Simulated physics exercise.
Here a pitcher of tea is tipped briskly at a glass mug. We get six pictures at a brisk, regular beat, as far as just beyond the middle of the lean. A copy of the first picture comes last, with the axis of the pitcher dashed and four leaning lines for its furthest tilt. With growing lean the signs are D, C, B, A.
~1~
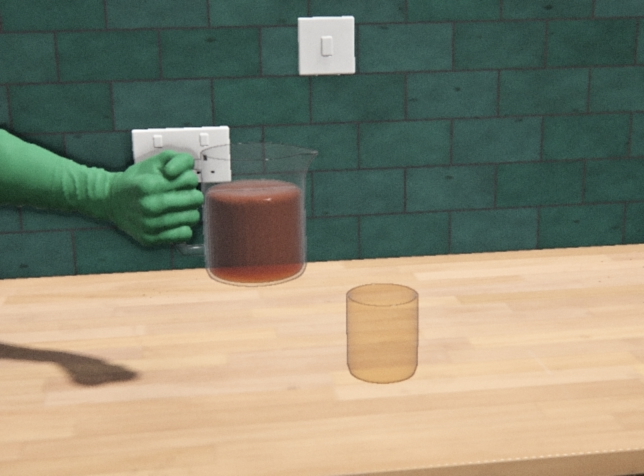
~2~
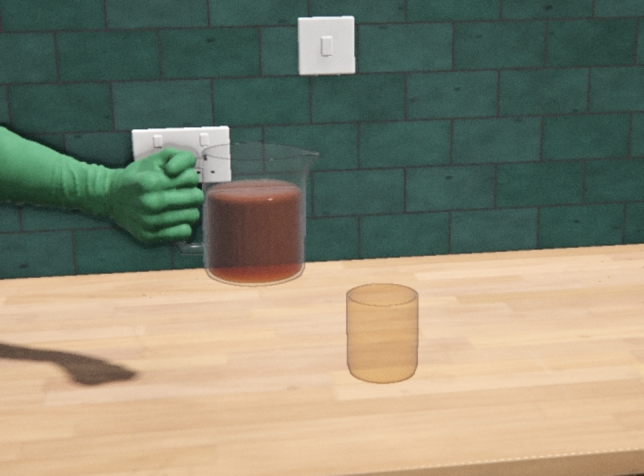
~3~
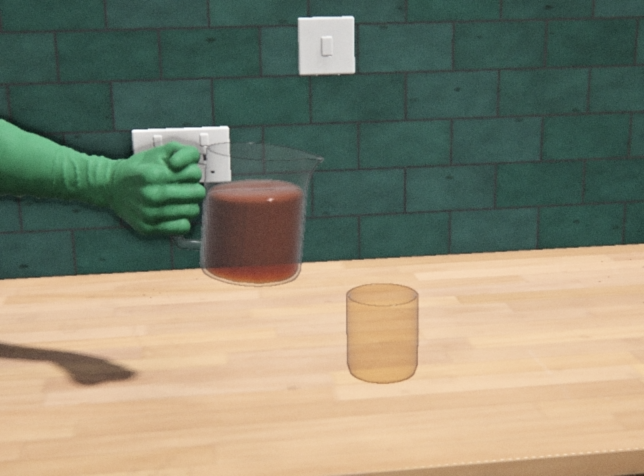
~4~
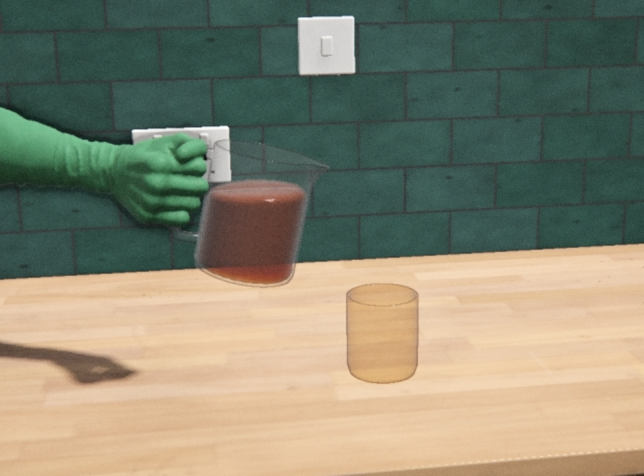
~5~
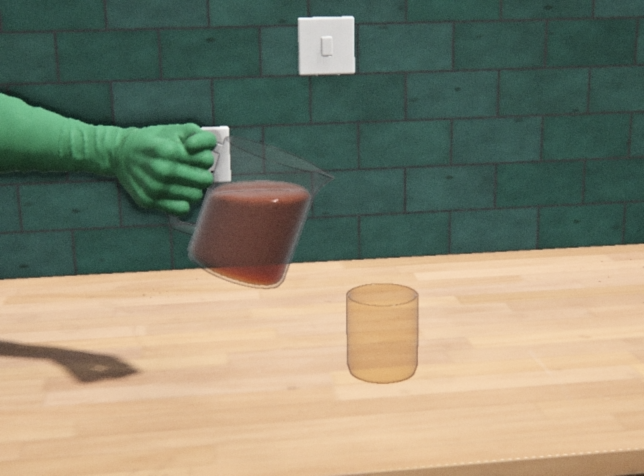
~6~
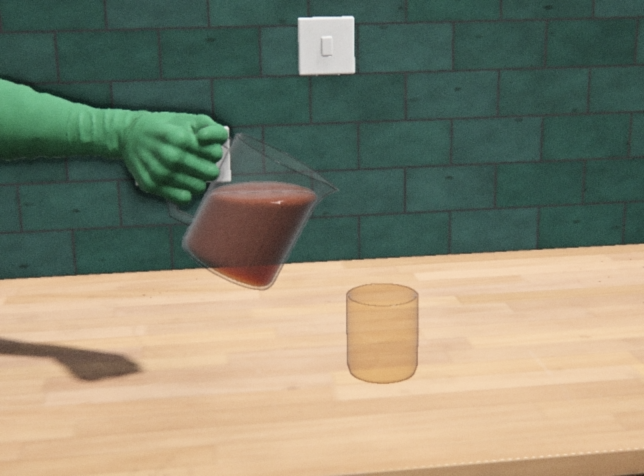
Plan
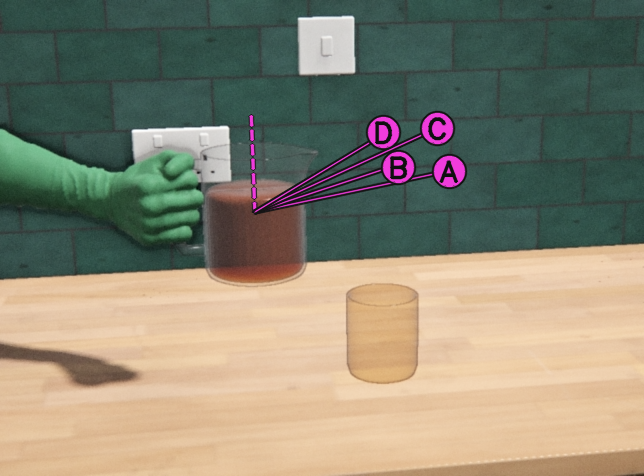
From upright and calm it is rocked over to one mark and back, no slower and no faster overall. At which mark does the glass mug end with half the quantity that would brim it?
D is best.
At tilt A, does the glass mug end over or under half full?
Over.
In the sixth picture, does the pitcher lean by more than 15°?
Yes, it does.
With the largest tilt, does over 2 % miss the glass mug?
Yes.
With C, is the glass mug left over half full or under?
Over half.
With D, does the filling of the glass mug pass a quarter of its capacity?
Yes, clearly.
On the marked copy, A at (432, 174); B at (380, 170); C at (421, 135); D at (369, 142).
Choosing A, the glass mug ends with about 92 % of what it can hold; 13 % of the tea is spilt.
Choosing B, the glass mug ends with about 78 % of what it can hold; 9 % of the tea is spilt.
Choosing C, the glass mug ends with about 70 % of what it can hold.
Choosing D, the glass mug ends with about 48 % of what it can hold.
